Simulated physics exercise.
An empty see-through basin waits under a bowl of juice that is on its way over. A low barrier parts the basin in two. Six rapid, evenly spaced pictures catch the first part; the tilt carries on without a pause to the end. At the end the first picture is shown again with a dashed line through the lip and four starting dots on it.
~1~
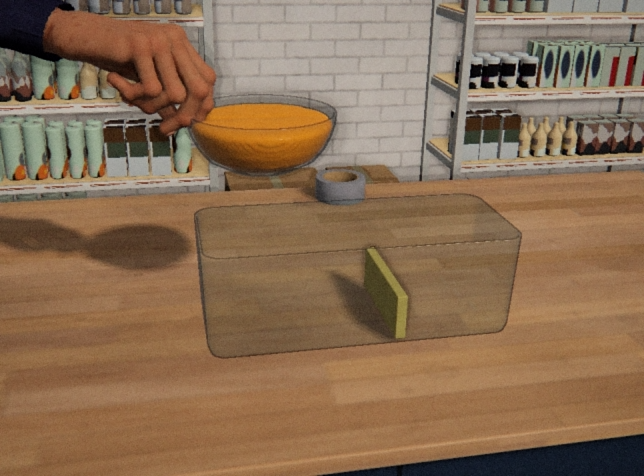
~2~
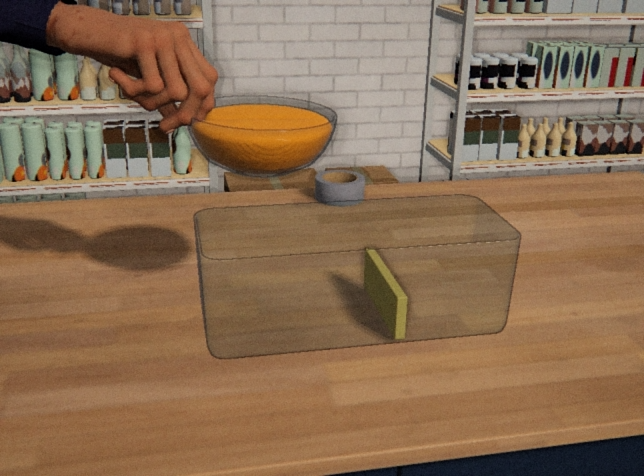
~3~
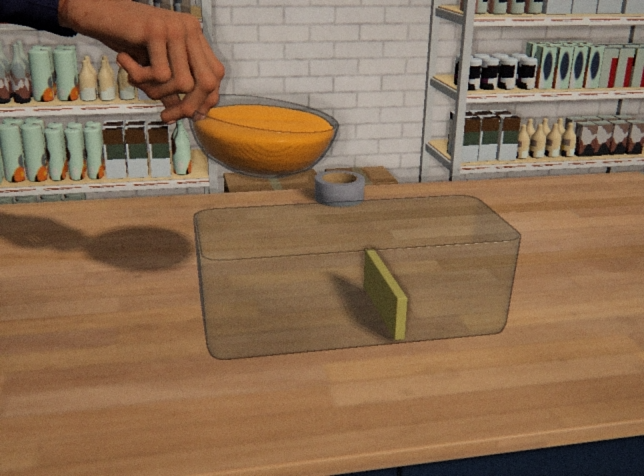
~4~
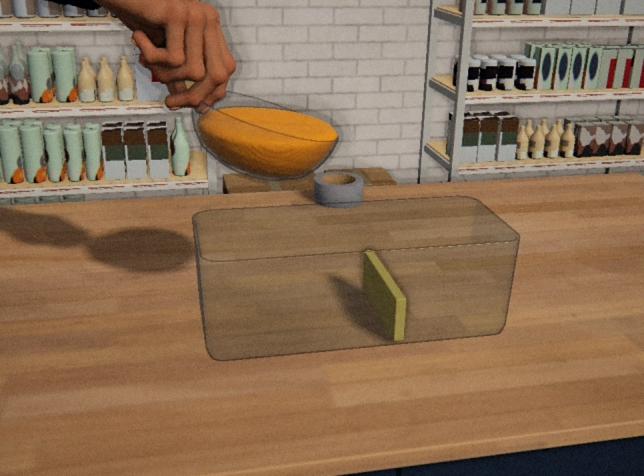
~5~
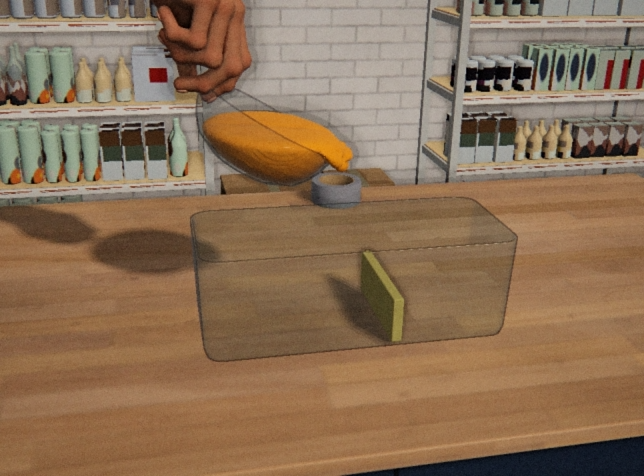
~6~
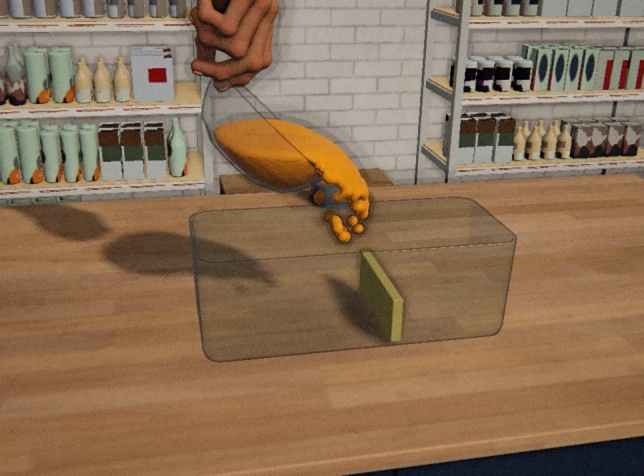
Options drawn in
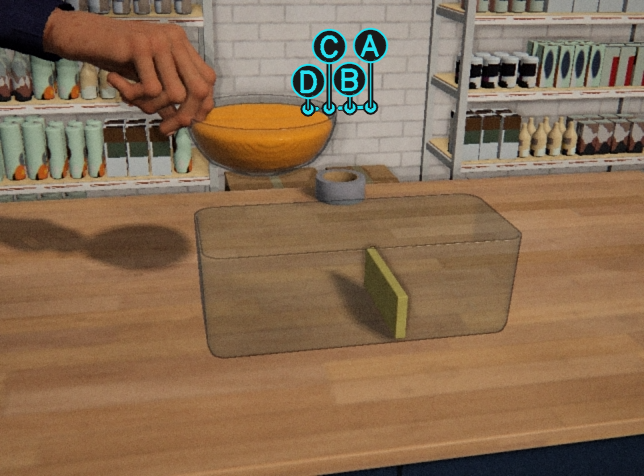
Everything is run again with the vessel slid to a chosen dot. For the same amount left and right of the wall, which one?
B works best here.
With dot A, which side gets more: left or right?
More ends on the right.
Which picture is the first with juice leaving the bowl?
Picture 4.
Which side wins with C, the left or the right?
The left side.
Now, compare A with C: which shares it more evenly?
Dot A.
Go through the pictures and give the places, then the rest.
In the first frame, upright, lip at (332, 108); basin from (208, 355) to (505, 327); top of the wall at (385, 270); nothing has left yet.
In the second frame, tipped about 2°, lip at (332, 111); nothing has left yet.
In the third frame, tipped about 8°, lip at (334, 119); nothing has left yet.
In the fourth frame, tipped about 18°, lip at (334, 133); juice is over the lip, down to (334, 133).
In the fifth frame, tipped about 30°, lip at (331, 149); juice is over the lip, down to (339, 165).
In the sixth frame, tipped about 45°, lip at (324, 167); juice is over the lip, down to (354, 225).
On the marked copy, A at (370, 107); B at (349, 107); C at (329, 108); D at (308, 109).
With A, about 29 % ends left of the wall and 70 % right of it.
With B, about 51 % ends left of the wall and 48 % right of it.
With C, about 79 % ends left of the wall and 19 % right of it; 3 % is lost outside.
With D, about 94 % ends left of the wall and 4 % right of it.
